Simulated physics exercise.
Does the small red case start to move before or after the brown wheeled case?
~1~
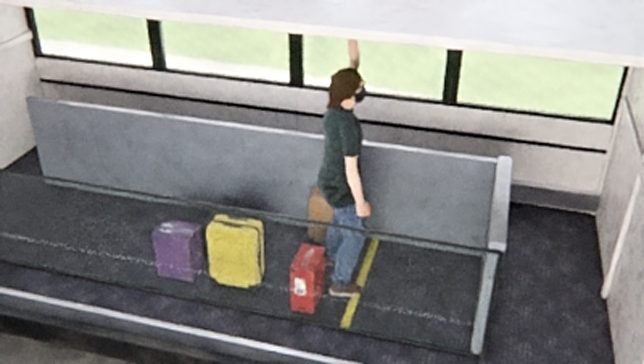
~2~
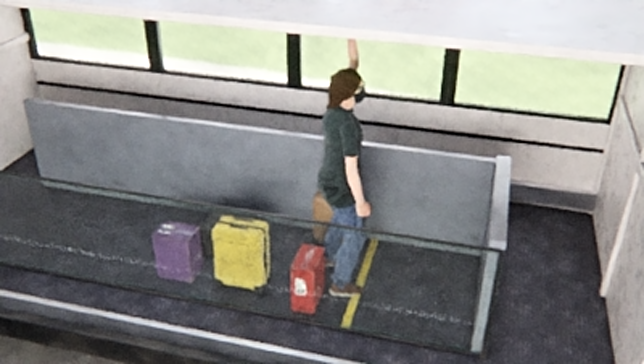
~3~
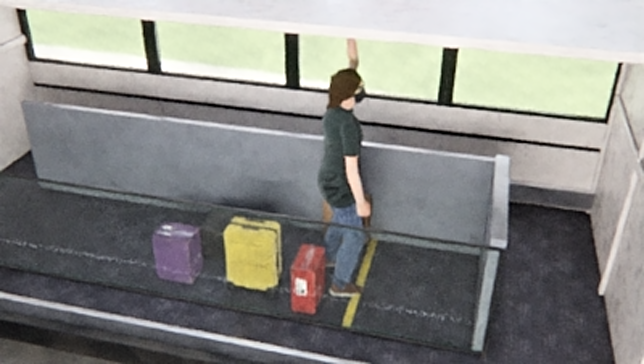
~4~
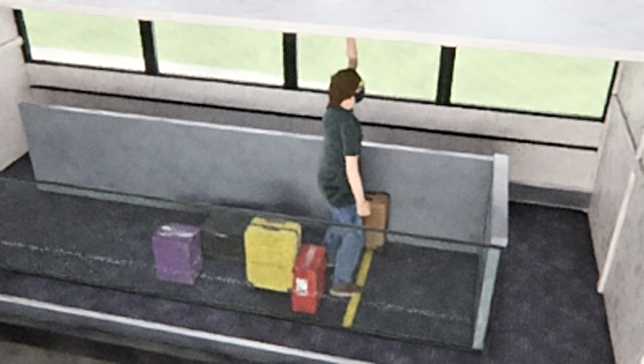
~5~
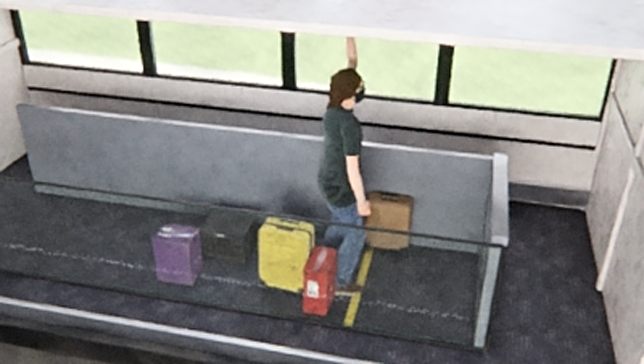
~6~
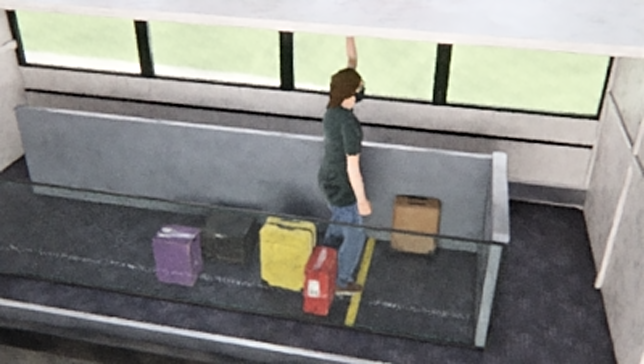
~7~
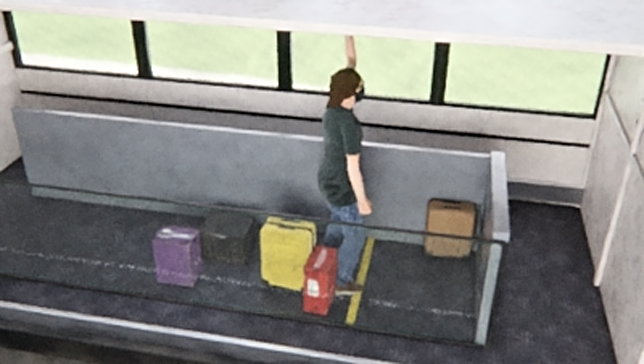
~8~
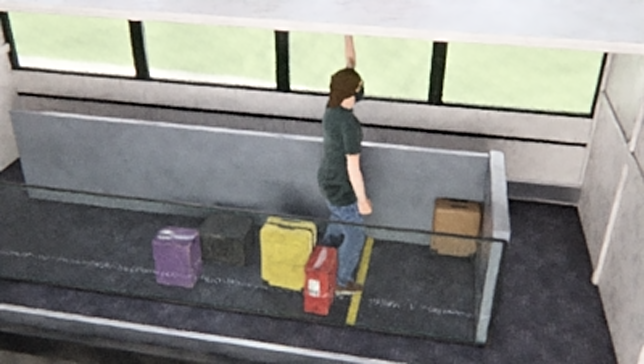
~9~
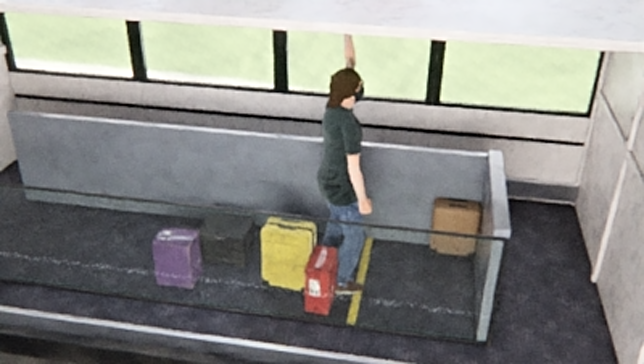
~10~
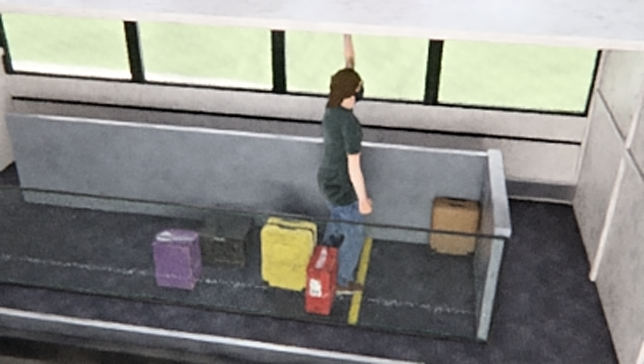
The red case starts to move after the brown wheeled case. The brown one is already sliding to the right while the red one still stands in place, and the red one shifts only later.
